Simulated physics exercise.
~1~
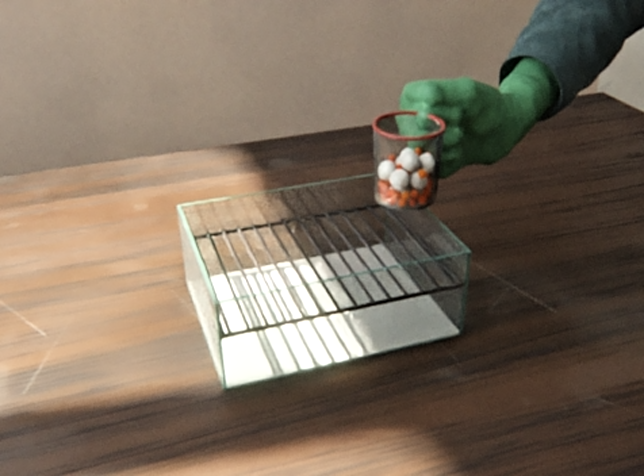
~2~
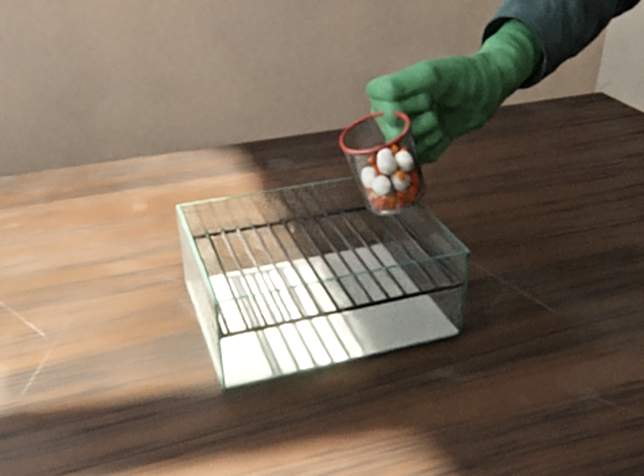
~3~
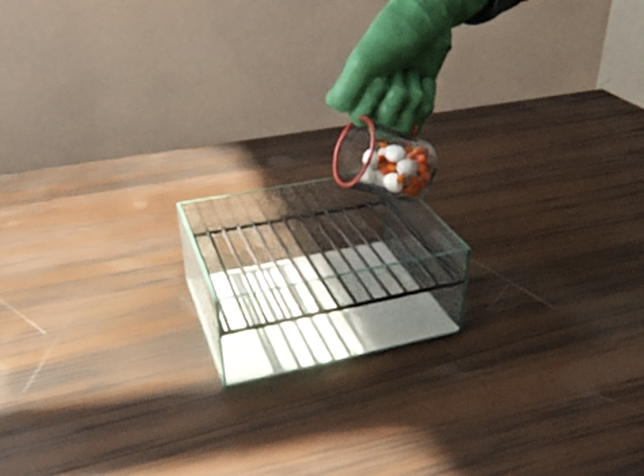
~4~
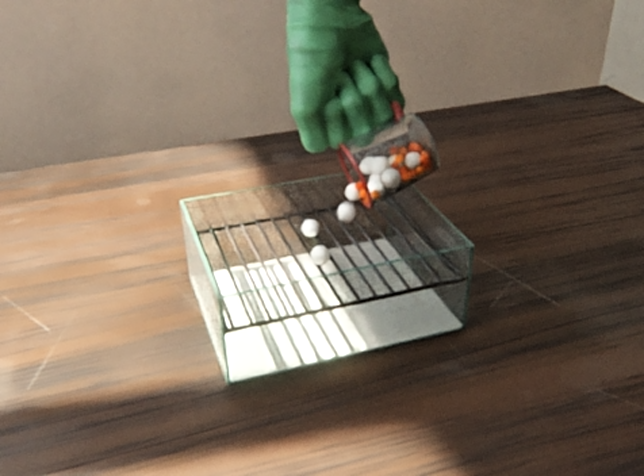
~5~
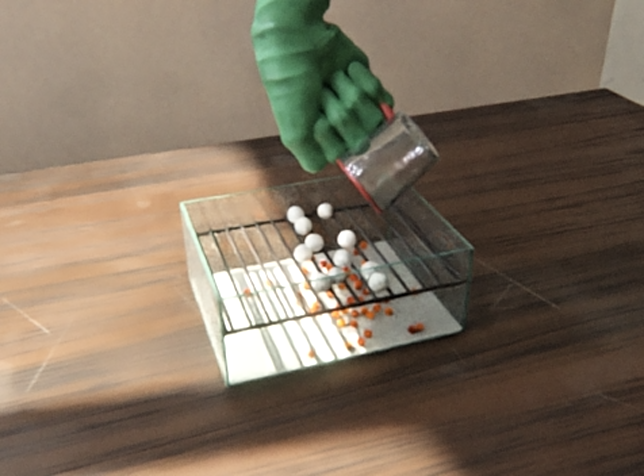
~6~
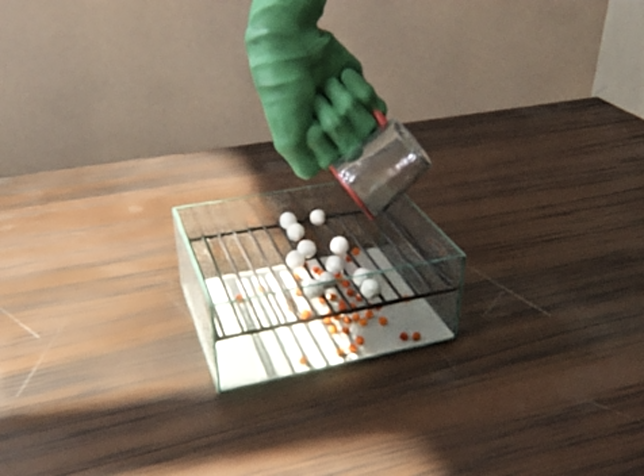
Green-gloved hand tipping a clear cup over a glass box, white balls staying on the wire rack, orange bits falling below.
